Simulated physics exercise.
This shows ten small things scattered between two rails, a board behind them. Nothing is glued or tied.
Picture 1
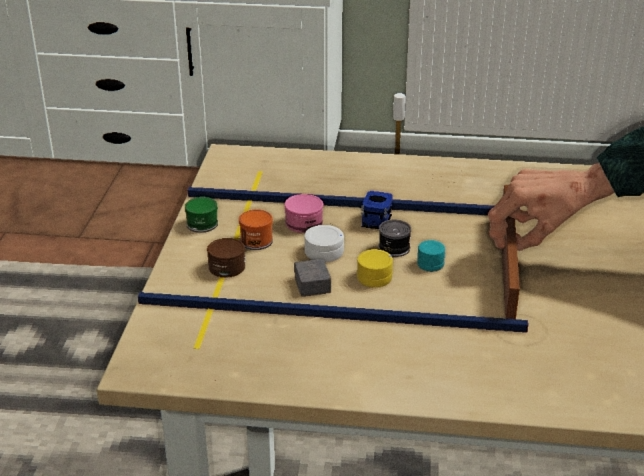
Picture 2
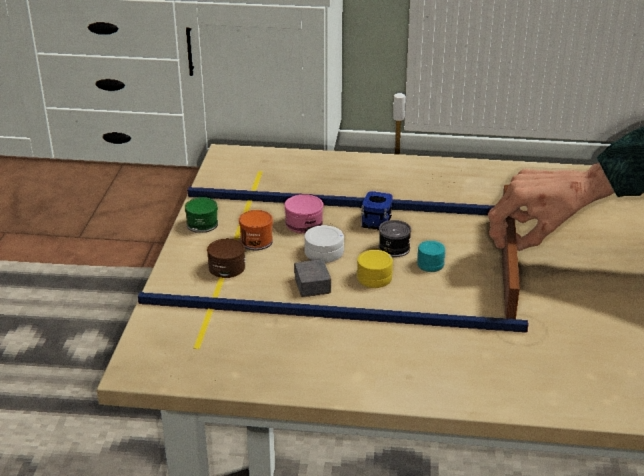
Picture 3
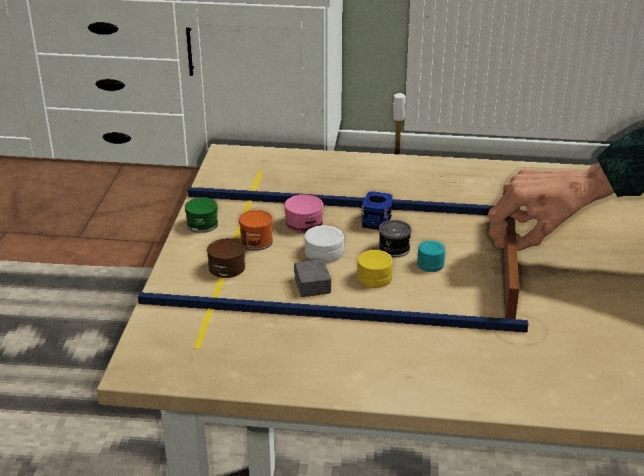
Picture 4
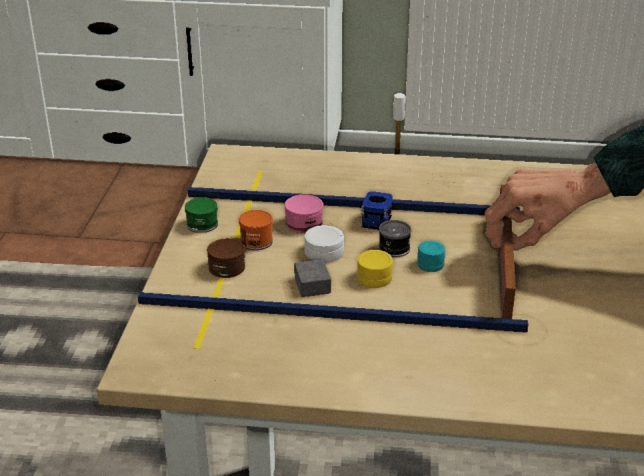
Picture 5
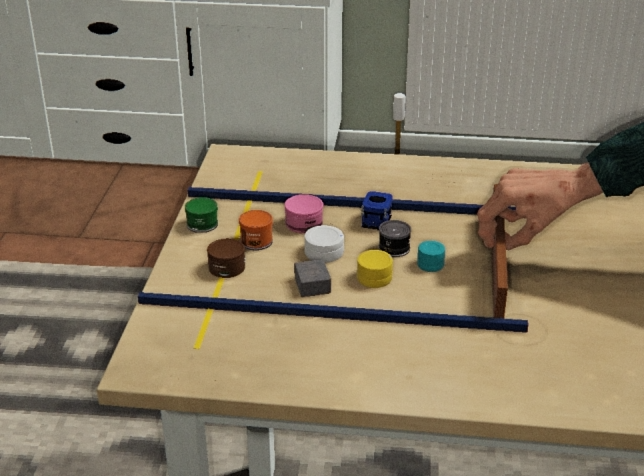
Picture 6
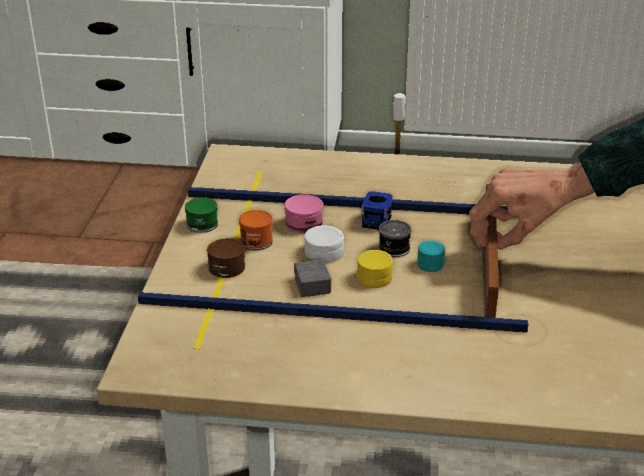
At the start, ten small, mostly round tubs and tins in assorted colours sit between two dark blue rails on a wooden table, while a hand holds an upright brown board at the right. The board stays still at first, then the hand slides it slightly left; the small items remain still.
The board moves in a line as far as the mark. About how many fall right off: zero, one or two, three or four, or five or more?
In the end the number that fall off is one or two.
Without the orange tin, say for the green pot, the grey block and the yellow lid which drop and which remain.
The green pot goes over, the grey block stays on, the yellow lid survives.
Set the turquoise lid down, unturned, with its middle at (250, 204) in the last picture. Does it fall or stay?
It does not fall.
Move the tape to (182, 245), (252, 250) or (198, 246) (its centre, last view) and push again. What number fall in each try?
Down on the floor: 5, 0 and 5.
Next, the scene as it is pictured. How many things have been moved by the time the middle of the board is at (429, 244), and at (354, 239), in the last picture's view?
By then 1, and 6.
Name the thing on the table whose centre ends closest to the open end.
The orange tin ends nearest.
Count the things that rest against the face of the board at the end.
That makes 5.
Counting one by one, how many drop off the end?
It comes to 1.
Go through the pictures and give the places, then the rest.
Green pot (202, 215); brown tub (226, 258); orange tin (256, 230); board (509, 250); tape (233, 248), in the first frame.
Brown tub (226, 258); board (509, 250), in the second frame.
Orange tin (256, 230); pink tub (304, 214), in the third frame.
Green pot (202, 215); yellow lid (375, 269), in the fourth frame.
Brown tub (226, 258); black tin (395, 239), in the fifth frame.
Green pot (202, 215); brown tub (226, 258); orange tin (256, 230); board (490, 248); tape (233, 248), in the sixth frame.
Soon after, none off yet; green pot at rest near (202, 215); brown tub at rest near (226, 258); orange tin at rest near (256, 230).
In the end, the number that fall off is one or two; gone, green pot.
